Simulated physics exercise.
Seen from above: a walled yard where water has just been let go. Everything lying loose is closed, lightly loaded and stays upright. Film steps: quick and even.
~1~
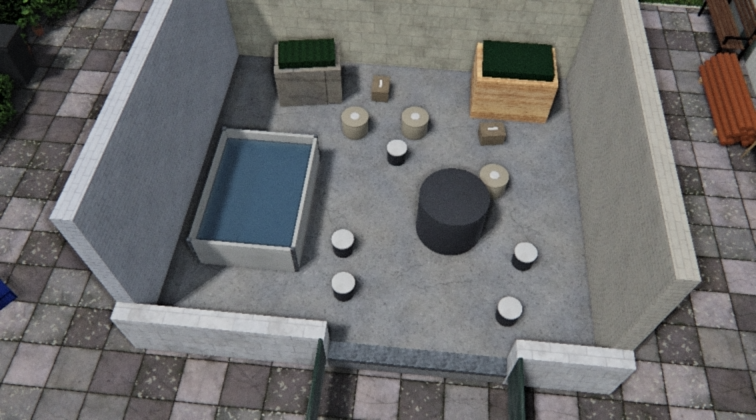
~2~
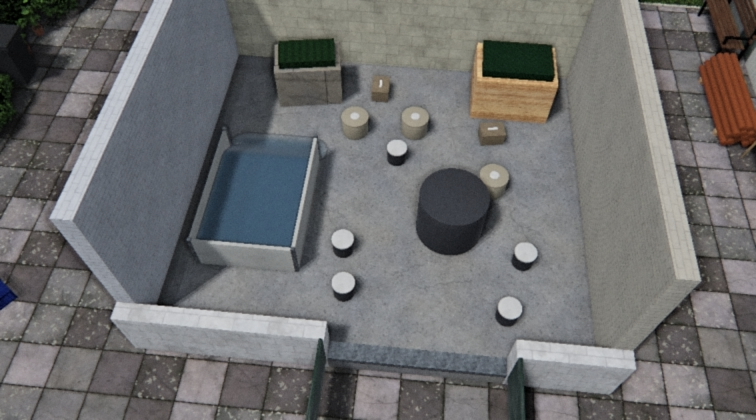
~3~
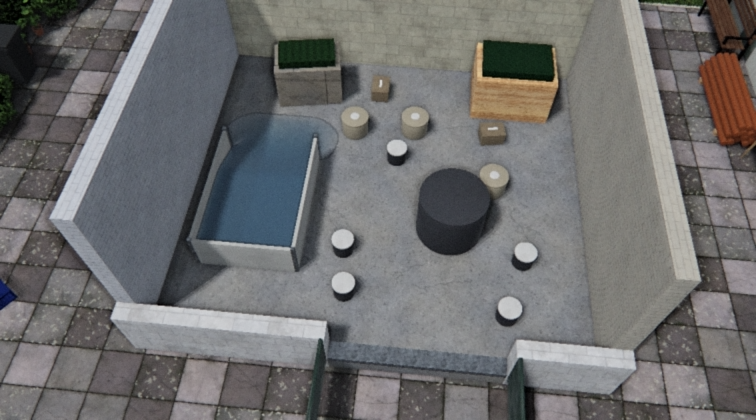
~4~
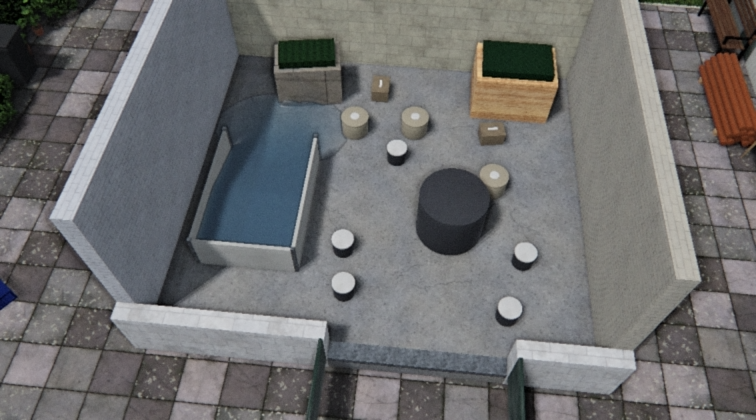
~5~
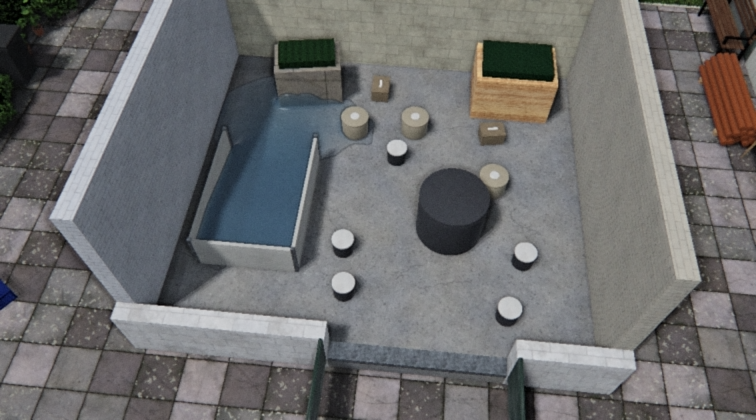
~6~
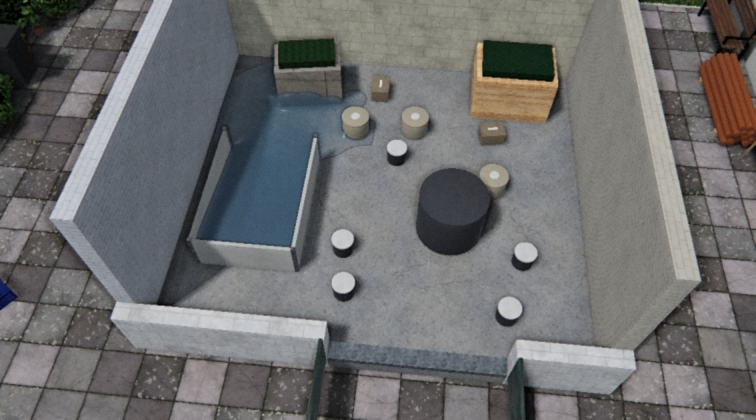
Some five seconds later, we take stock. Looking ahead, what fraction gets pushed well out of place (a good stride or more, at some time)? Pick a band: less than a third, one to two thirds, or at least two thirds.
The fraction is one to two thirds of them.
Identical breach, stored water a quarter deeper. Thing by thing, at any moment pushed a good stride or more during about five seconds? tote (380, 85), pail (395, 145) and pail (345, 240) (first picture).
The first reached the mark, the second stopped before it, the third stopped before it.
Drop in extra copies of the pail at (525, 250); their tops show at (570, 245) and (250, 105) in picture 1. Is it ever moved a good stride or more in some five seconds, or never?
Copy 1: Stayed below the mark. Copy 2: Passed the mark.
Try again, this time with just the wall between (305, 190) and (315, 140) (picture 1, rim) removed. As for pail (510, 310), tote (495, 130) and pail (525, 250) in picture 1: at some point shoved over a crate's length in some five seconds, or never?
First stays short of it, second covers that distance, third stays short of it.
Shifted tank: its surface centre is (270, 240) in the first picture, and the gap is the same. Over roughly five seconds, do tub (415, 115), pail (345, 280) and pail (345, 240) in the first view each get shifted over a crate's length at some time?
The three, one by one: Past that mark, short of that and short of that.
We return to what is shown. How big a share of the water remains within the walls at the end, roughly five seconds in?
Roughly 100 percent.
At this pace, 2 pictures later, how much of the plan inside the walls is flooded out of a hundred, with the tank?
I'd estimate around 20 percent.
A moment on, 0 of 10 are well off their spots; 0 afloat.
Next, 3 of 10 are well off their spots; 2 afloat.
Later, 4 of 10 are well off their spots; 1 afloat.
In the end, 5 of 10 are well off their spots, and 5 have been at some point; 5 afloat.
